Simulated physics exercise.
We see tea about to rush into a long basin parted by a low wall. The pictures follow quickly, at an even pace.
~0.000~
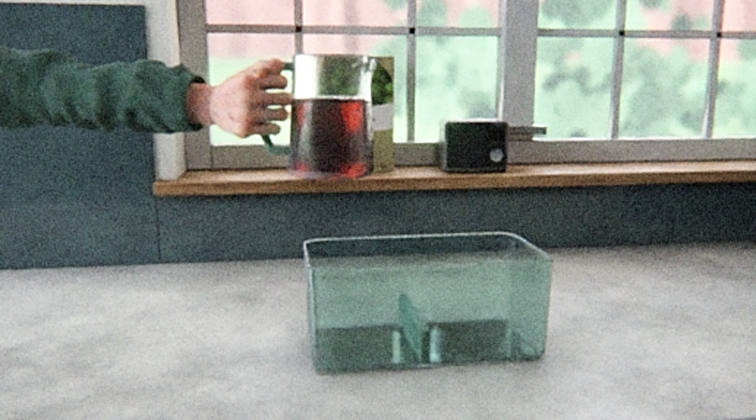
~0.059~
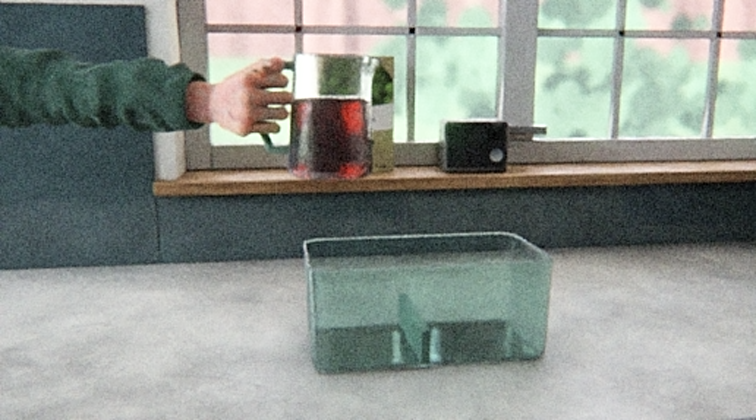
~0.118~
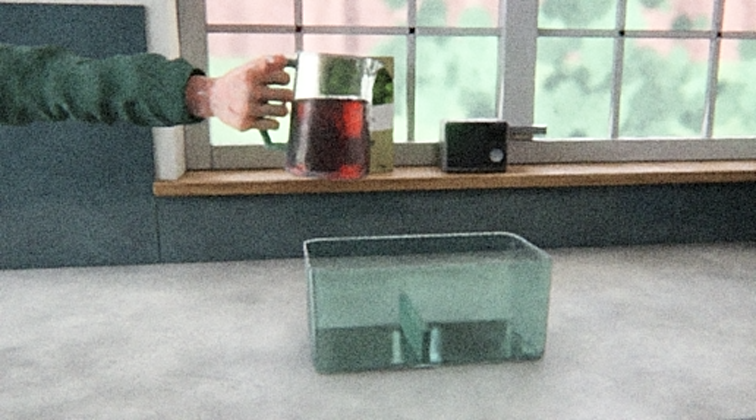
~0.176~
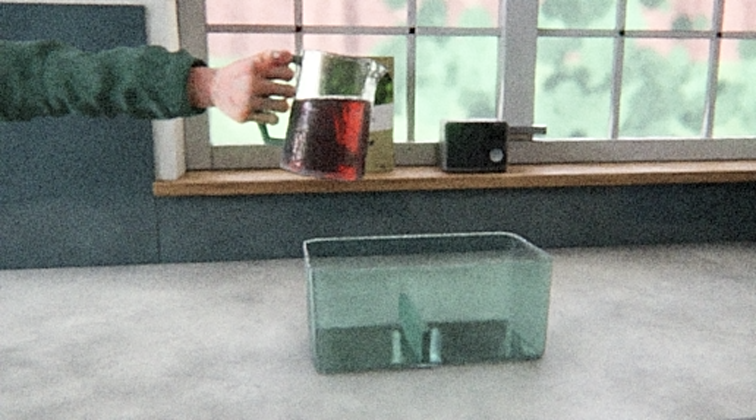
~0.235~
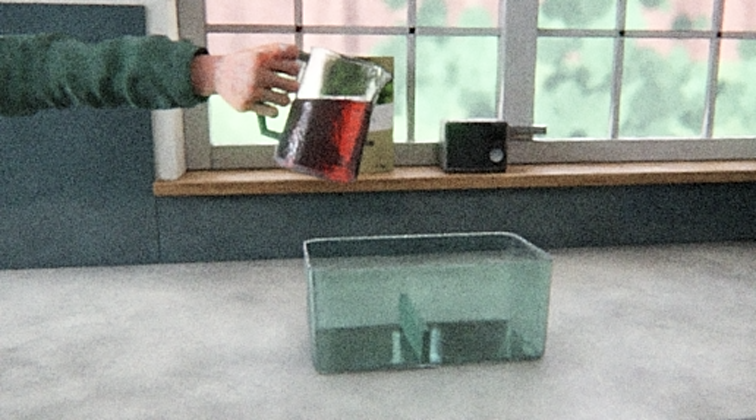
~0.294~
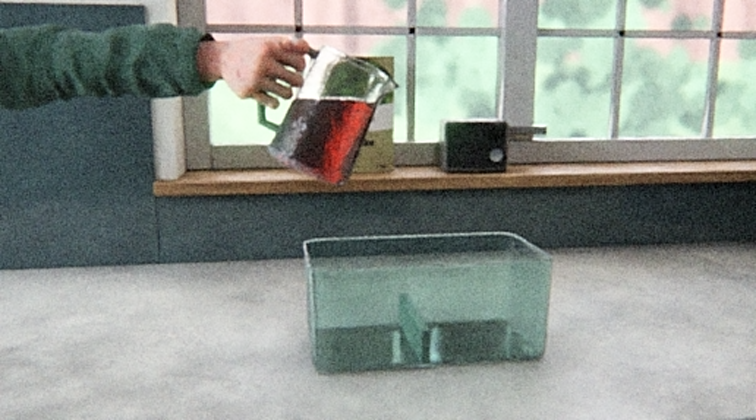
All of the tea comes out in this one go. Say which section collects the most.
Most lies in the right part.
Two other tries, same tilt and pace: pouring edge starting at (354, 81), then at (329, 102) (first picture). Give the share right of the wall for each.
First some 55, then 5 per cent.
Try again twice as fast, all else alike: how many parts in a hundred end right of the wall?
Close to 90 per cent.
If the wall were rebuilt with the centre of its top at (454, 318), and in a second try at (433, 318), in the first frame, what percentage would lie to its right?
The first gives 30 %, the second 75 %.
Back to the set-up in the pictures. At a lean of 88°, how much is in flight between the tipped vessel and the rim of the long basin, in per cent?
Roughly 15 in a hundred.
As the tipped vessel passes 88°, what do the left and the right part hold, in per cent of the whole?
Left: 0 %. Right: 0 %.
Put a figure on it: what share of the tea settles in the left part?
Near 10 %.
After 0.64 s the tilt is 88° and 86 per cent is still to pour, 0 is left of the wall and 0 right of it.
After 0.89 s the tilt is 115° and 26 per cent is still to pour, 1 is left of the wall and 47 right of it.
After 1.16 s the tilt is 116° and 2 per cent is still to pour, 6 is left of the wall and 85 right of it.
After 1.45 s the tilt is 116° and 0 per cent is still to pour, 8 is left of the wall and 89 right of it.
In the end 8 per cent lies left of the wall, 89 right of it and 3 outside.
